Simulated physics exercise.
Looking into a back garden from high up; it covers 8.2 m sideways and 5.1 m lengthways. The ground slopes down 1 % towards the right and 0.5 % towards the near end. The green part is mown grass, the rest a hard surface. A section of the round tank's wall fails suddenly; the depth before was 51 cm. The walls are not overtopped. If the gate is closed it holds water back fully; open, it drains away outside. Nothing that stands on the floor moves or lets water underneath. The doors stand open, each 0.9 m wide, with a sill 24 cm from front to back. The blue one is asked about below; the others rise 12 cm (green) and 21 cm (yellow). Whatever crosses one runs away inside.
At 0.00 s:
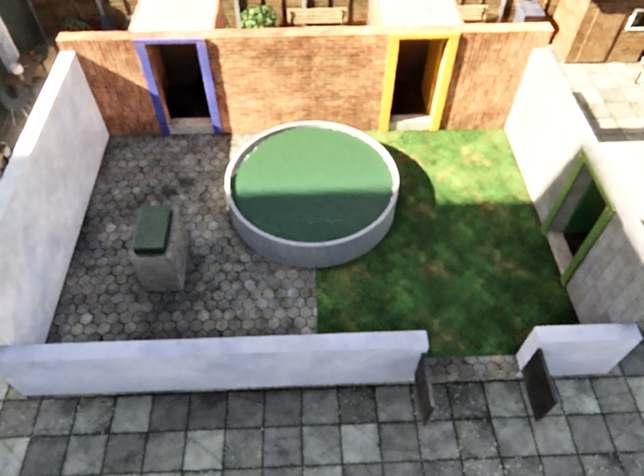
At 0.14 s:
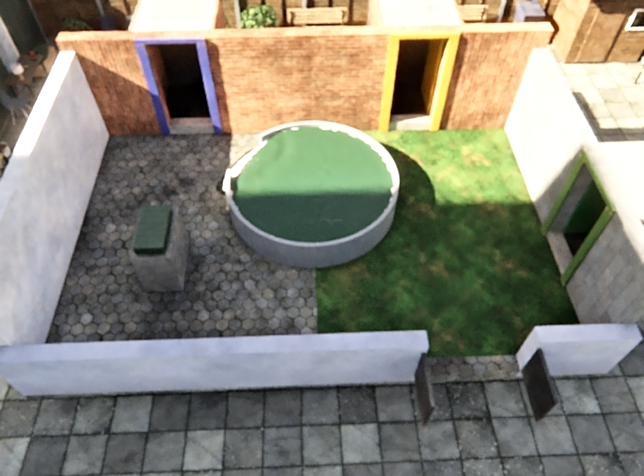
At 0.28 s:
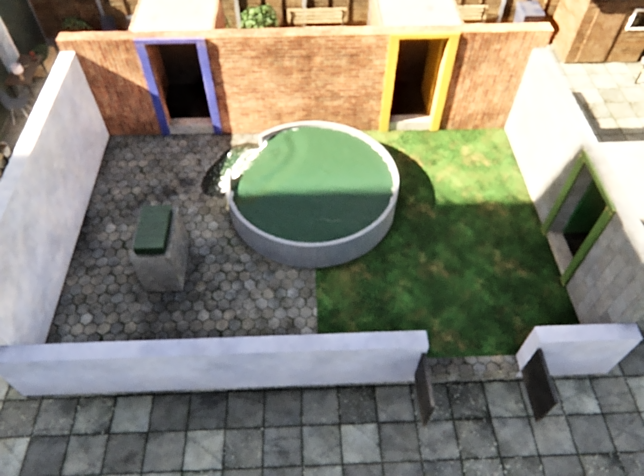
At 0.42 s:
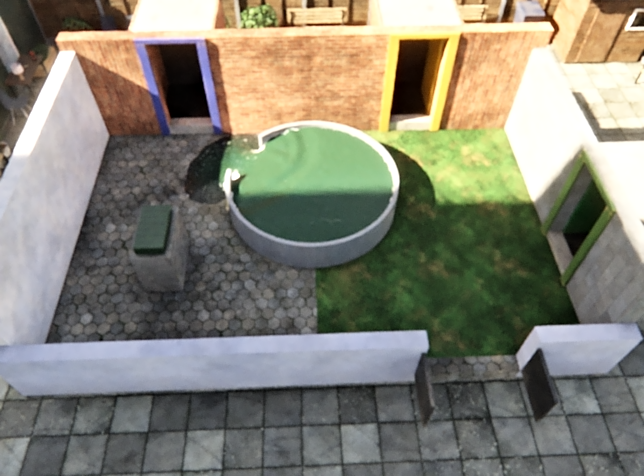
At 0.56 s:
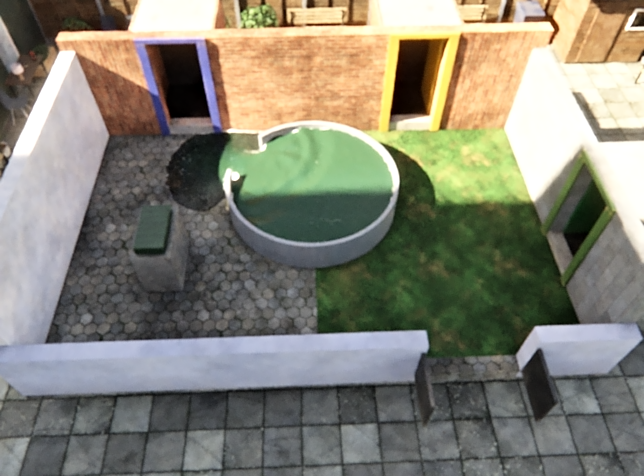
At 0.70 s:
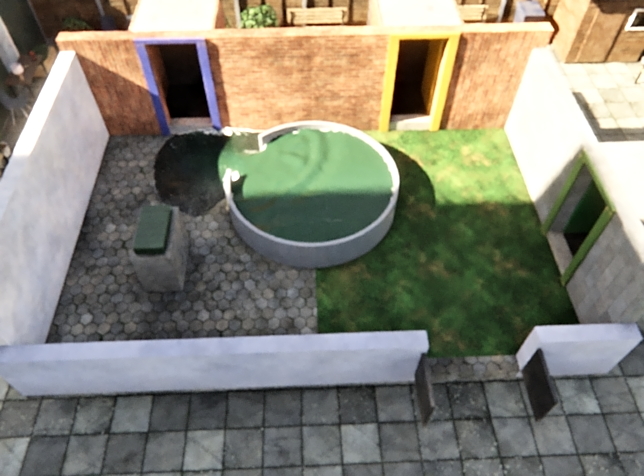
In a walled back garden, a round tank of green water broke open at its back left edge, and water poured out and spread across the grey paving as far as the blue door.
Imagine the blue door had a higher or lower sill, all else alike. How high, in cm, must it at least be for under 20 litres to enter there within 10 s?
It would have to be roughly 20 cm high.
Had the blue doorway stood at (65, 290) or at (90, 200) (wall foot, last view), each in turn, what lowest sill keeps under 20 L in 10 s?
About 11.5 and 14.5 cm.
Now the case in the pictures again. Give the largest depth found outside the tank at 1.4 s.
About 36 cm.
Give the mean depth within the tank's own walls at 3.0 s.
About 34 cm.
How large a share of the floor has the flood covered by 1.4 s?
Near 15 per cent is wet.
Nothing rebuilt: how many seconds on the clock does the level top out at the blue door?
Around 2.0 s.
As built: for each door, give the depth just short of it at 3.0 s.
Depths in cm: Green 0, yellow 0, blue 22.
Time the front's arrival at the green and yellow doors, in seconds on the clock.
Green not within the 10 s, yellow 4.0 s.
After 1.4 s water covers 15 % of the floor, deepest (36 cm) near (110, 137); 23 cm at the blue door, 0 litres in over its 22 cm sill.
After 3.0 s water covers 25 % of the floor, deepest (33 cm) near (113, 155); 22 cm at the blue door, 5 litres in over its 22 cm sill.
After 10.0 s water covers 95 % of the floor, deepest (16 cm) near (38, 370); 13 cm at the blue door, 7 litres in over its 22 cm sill.
At the blue door as built, the water arrived by 0.7 s and peaked near 24 cm at 2.0 s.
Run again over the same 10 s with other heights there, 56 litres in over 16.5 cm, 5 litres over 22.5 cm. The limit of 20 litres is kept from about 20 cm up.
